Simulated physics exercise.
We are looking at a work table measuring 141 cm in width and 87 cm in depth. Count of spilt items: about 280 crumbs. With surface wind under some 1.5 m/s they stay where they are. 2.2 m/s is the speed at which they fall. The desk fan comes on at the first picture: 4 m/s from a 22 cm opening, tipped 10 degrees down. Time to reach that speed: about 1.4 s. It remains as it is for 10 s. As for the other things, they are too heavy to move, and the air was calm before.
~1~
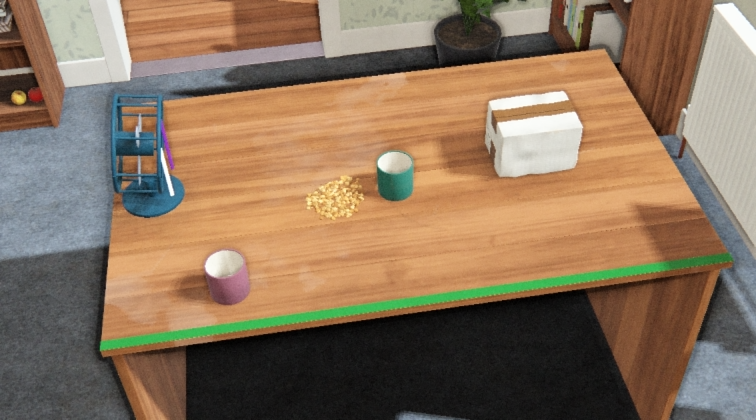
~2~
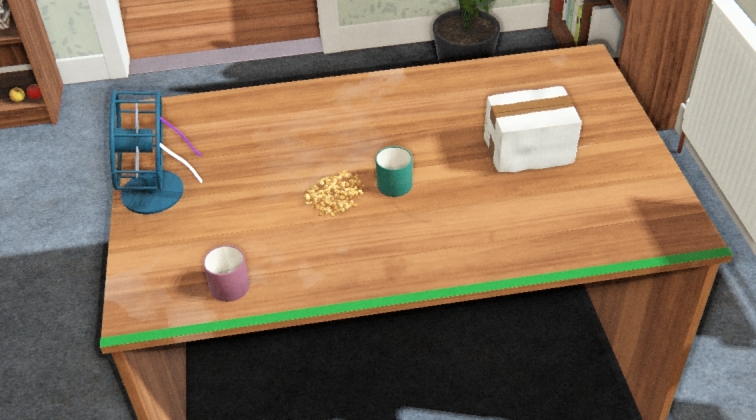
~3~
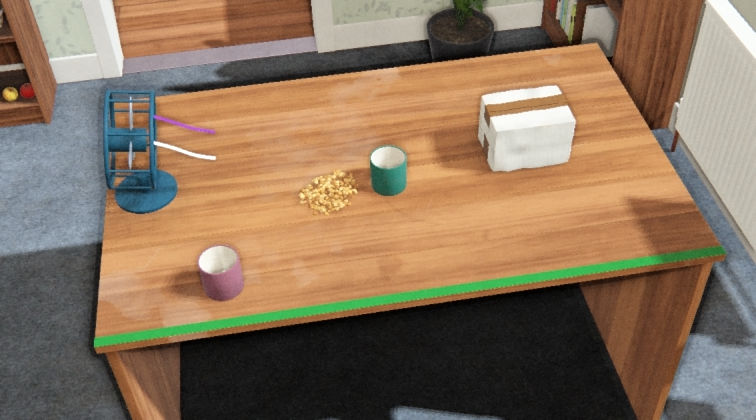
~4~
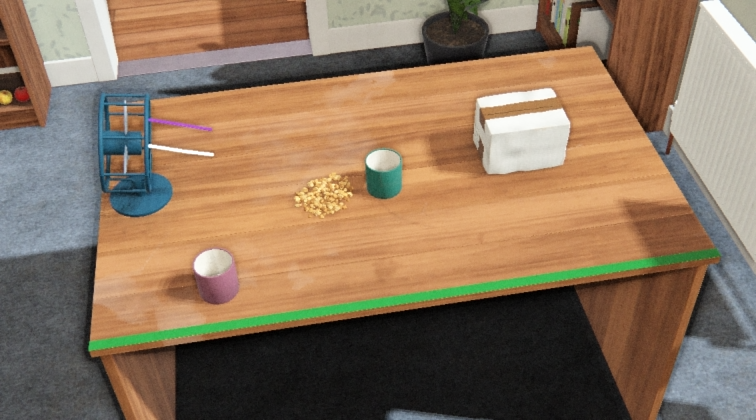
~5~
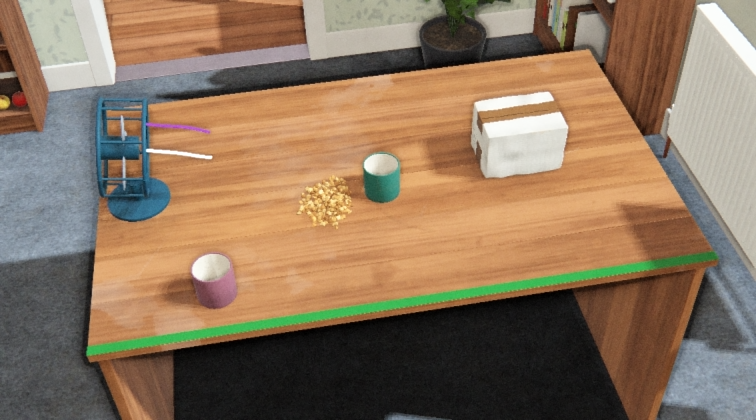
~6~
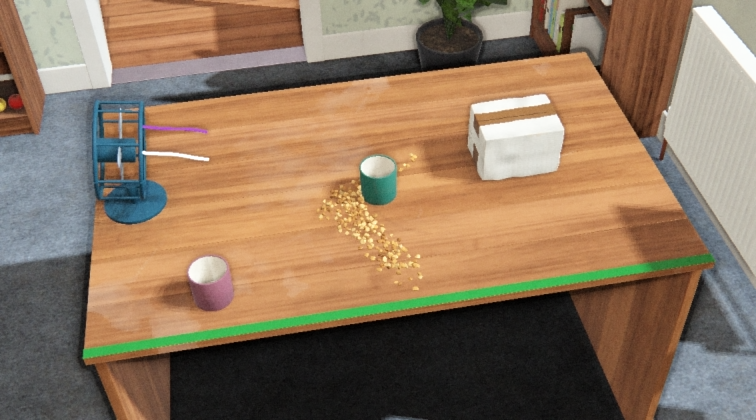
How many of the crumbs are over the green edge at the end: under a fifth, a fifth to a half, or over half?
The fraction over that edge is going to exceed half.
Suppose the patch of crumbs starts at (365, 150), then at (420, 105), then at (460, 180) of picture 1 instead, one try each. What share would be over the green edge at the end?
First try 0 %, second 0 %, third 80 %.
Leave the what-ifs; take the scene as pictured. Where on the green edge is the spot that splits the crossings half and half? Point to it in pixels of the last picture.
Around (453, 302).
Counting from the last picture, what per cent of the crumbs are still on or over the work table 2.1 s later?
It should be roughly 5 % by then.
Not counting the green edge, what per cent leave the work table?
That lands at some 10 %.
Then, 0.9 s after the last picture the count stands so, 81 % are over the green edge.
Then, 2.1 s after the last picture the count stands so, 84 % are over the green edge.
Then, 4.4 s after the last picture the count stands so, 85 % are over the green edge.
Then, 8.9 s after the last picture, at the end, 86 % are over the green edge.
